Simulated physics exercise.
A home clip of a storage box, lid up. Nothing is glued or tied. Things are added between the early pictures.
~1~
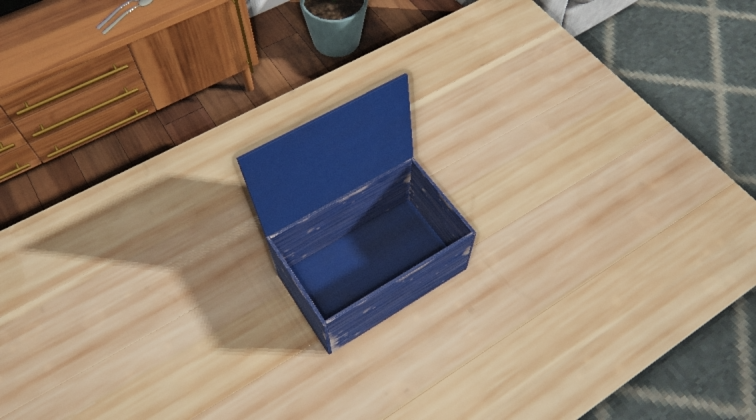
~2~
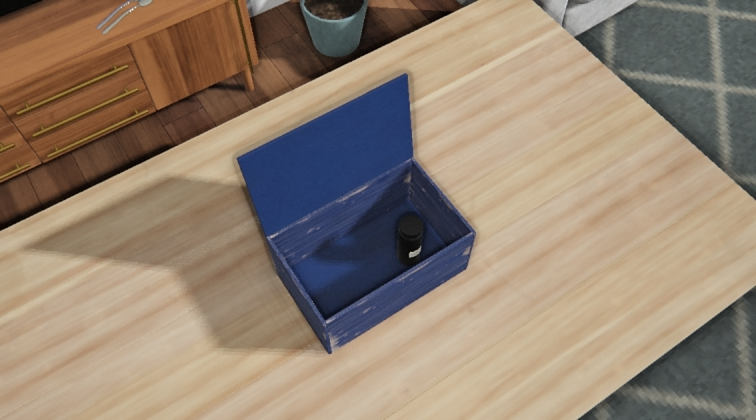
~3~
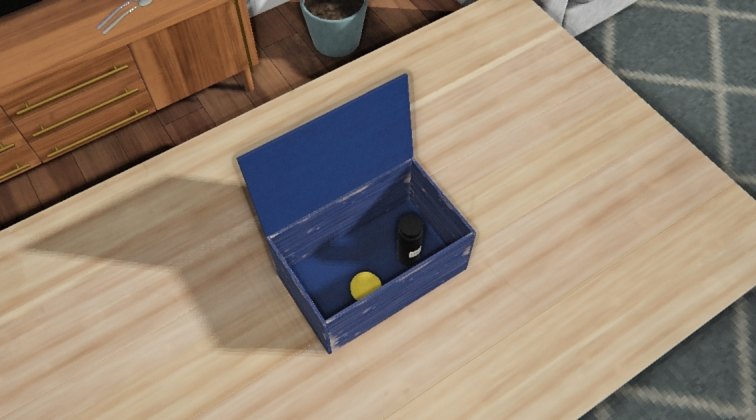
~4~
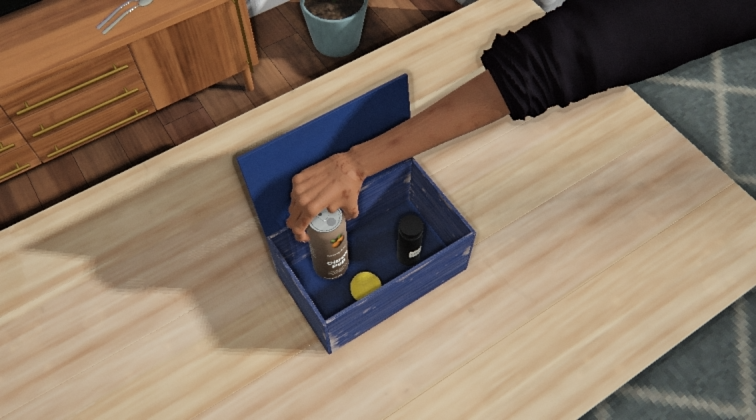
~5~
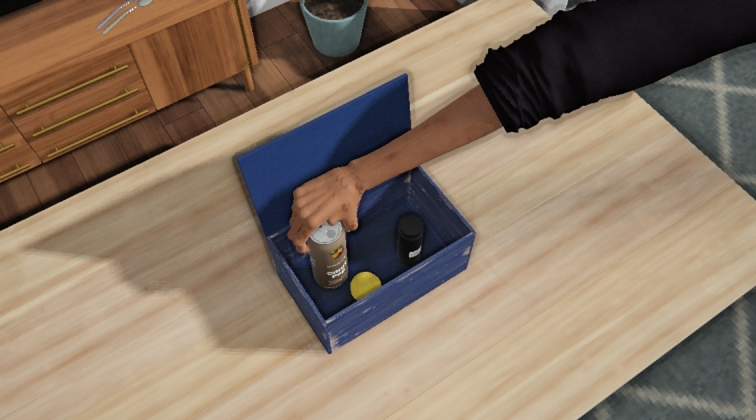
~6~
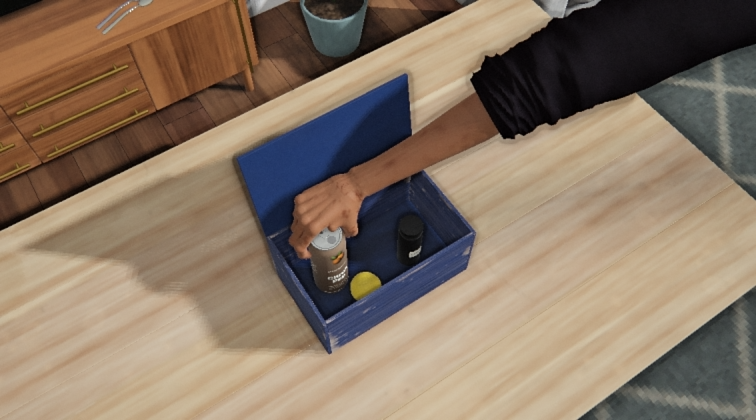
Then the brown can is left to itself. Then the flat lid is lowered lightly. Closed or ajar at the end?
The lid stays ajar.
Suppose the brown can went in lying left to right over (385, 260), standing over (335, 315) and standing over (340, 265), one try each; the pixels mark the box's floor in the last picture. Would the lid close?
First try: It closes; second try: It is held up; third try: It will not close.
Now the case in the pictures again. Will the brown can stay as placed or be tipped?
It ends up tilted.
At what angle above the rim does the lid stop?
Some 20° above the rim.
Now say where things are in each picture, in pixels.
In the first picture, the last thing is not in view yet.
In the second picture, the last thing is not in view yet.
In the third picture, the last thing is not in view yet.
The fourth picture shows still above its spot; brown can (329, 243).
The fifth picture shows still above its spot; brown can (328, 254).
The sixth picture shows in place under the hand; brown can (329, 260).
Then, 1.60 s later than the last frame, lid 57° above the rim.
Then, 2.20 s later than the last frame, lid 20° above the rim; brown can tilted by 30° near (343, 281).
When it is over, lid 20° above the rim; moved from the start, brown can; the other 2 as before. End places, in pixels of the last picture, brown can near (344, 282).
